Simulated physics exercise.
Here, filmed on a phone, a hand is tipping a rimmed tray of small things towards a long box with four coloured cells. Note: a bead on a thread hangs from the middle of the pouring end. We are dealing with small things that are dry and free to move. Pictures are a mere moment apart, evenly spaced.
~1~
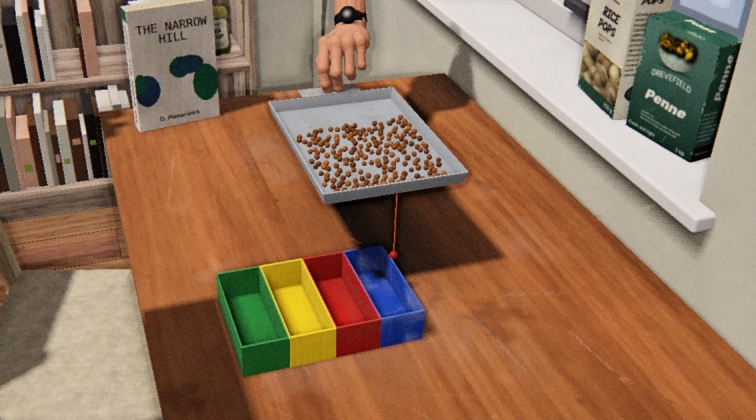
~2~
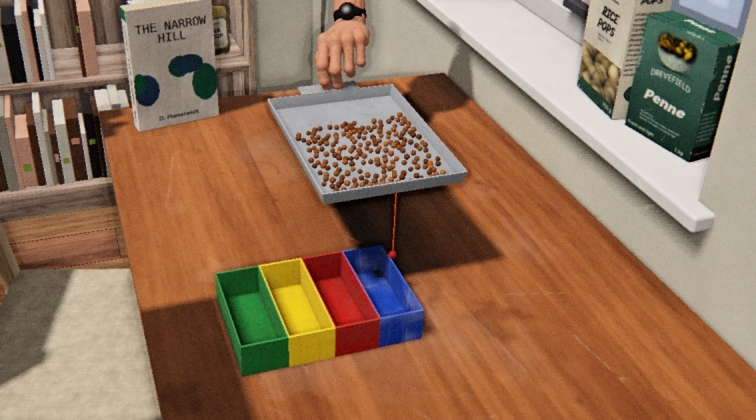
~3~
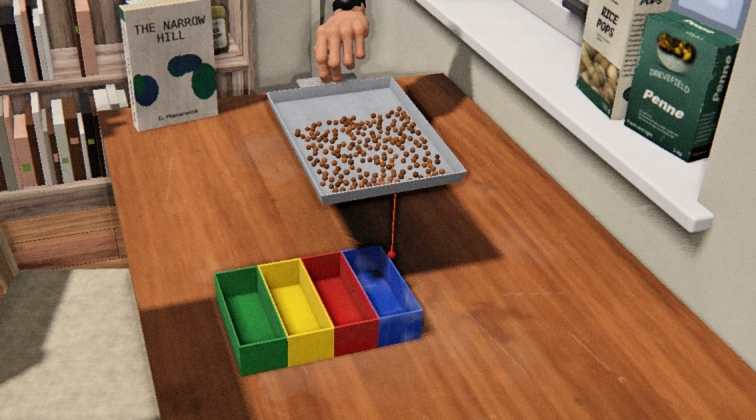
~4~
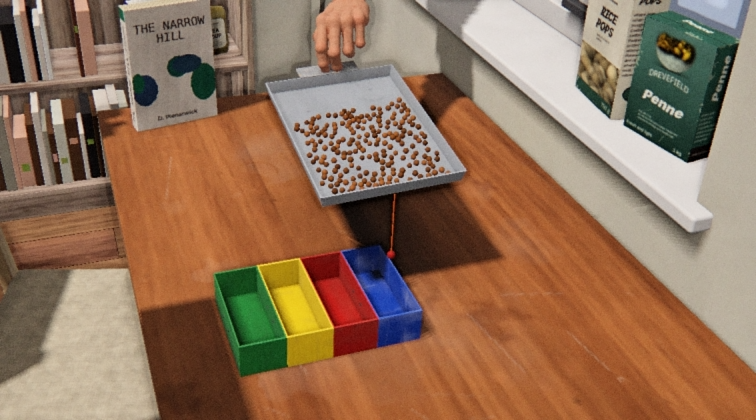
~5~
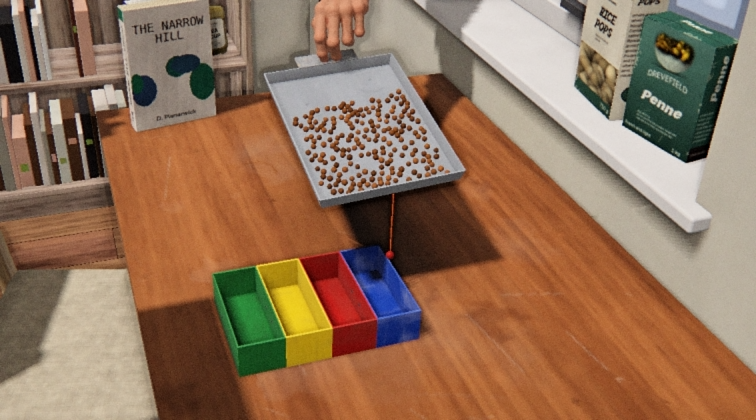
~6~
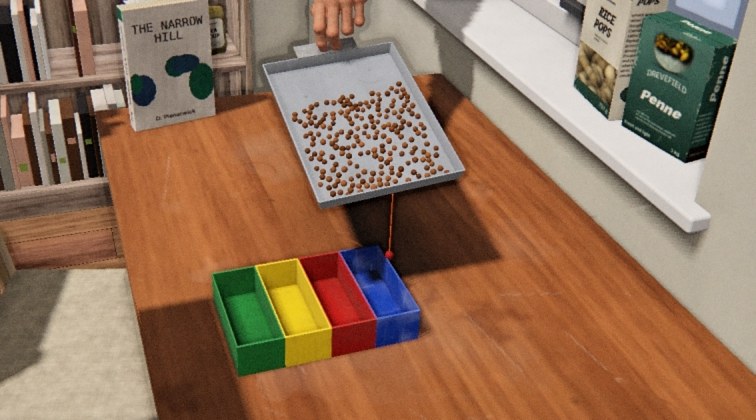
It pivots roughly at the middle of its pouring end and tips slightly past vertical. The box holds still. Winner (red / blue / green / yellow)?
Red.
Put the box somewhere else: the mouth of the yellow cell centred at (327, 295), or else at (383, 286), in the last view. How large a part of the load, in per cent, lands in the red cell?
Respectively 30 % and 10 %.
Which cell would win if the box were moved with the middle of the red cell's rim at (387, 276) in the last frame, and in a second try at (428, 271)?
Try 1: The yellow cell. Try 2: The cell in green.
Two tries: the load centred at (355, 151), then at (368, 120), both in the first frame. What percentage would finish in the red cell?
You'd get about 60 per cent first and about 60 per cent second.
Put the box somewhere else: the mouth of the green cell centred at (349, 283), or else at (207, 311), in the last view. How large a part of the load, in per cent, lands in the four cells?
Estimates in order: 70 percent, 70 percent.
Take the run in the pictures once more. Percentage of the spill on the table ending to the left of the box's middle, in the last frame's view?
Reading: Around 0 %.
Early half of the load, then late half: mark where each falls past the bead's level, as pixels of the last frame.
The opening part goes through (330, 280); what follows goes through (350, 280).
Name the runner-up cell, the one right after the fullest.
The answer would be the cell in blue.
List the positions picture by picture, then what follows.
In the first frame, corners of the pouring end at (325, 192) and (464, 171), level; middle of the load at (372, 152), cereal balls; bead on its thread at (394, 255); green cell at (266, 354); yellow cell at (313, 345); red cell at (358, 335); blue cell at (402, 326).
In the second frame, corners of the pouring end at (325, 192) and (463, 170), level; middle of the load at (371, 151).
In the third frame, corners of the pouring end at (324, 193) and (463, 170), tipped barely, lowest at the left corner; middle of the load at (370, 148).
In the fourth frame, corners of the pouring end at (323, 195) and (462, 169), tipped a little, lowest at the left corner; middle of the load at (370, 144).
In the fifth frame, corners of the pouring end at (322, 198) and (461, 169), tipped a little, lowest at the left corner; middle of the load at (369, 140).
In the sixth frame, corners of the pouring end at (321, 199) and (461, 168), tipped clearly, lowest at the left corner; middle of the load at (368, 137); green cell at (261, 354); yellow cell at (308, 344); red cell at (354, 335); blue cell at (398, 326).
Soon after the last picture, tray tipped steeply; nearly all on the tray; a stray few in the blue cell; a small part falling or outside the box.
A little later, tray tipped right over; most on the tray; a small part in the red cell; a stray few in the blue cell; a stray few in the yellow cell; a small part falling or outside the box.
Later still, tray tipped past a quarter turn; about two thirds in the red cell; about a quarter in the blue cell; a small part in the yellow cell; a small part falling or outside the box.
At rest, tray tipped past a quarter turn; about two thirds in the red cell; about a quarter in the blue cell; a small part in the yellow cell; none in the green cell; a small part outside the box.
